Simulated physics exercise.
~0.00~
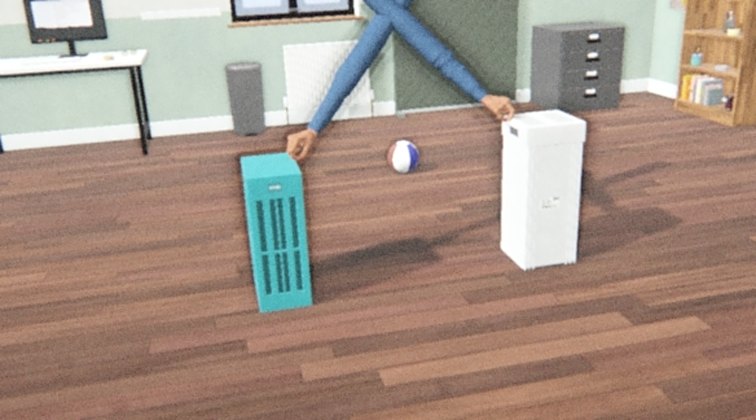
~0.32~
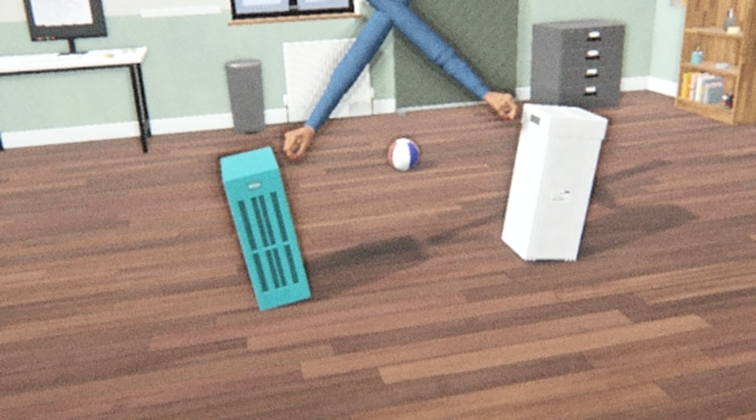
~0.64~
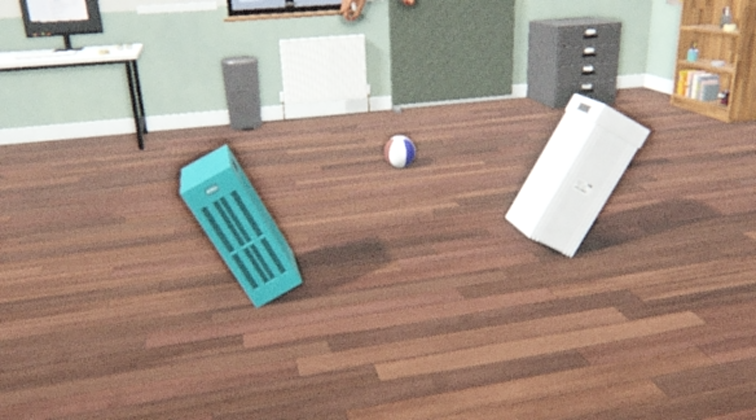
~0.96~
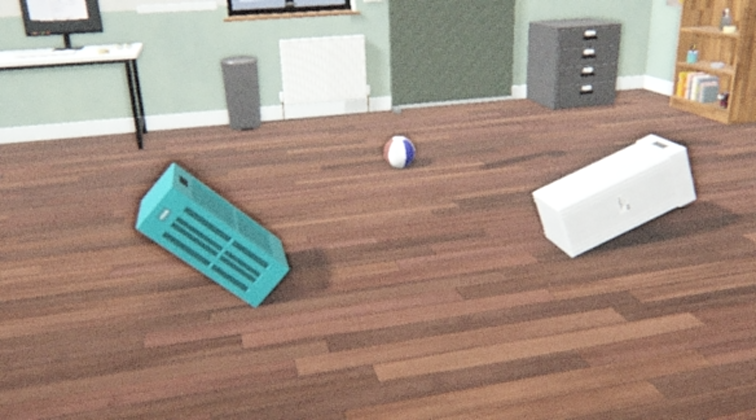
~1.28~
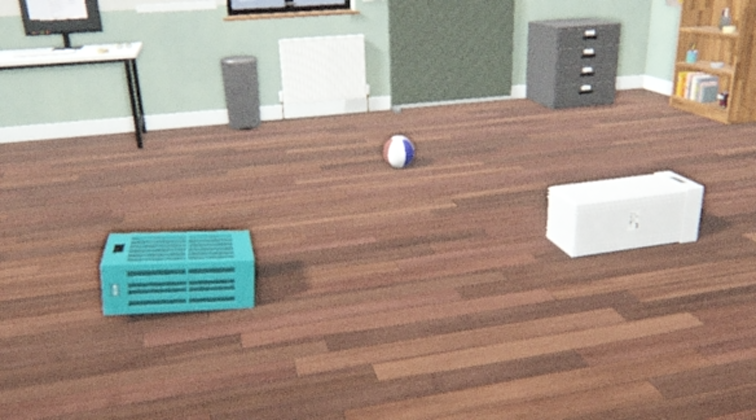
A turquoise crate and a tall white bin stood upright on a wooden floor until two hands pushed them outward and drew back. The crate tipped left and the bin tipped right, and both toppled, ending up lying on their sides.
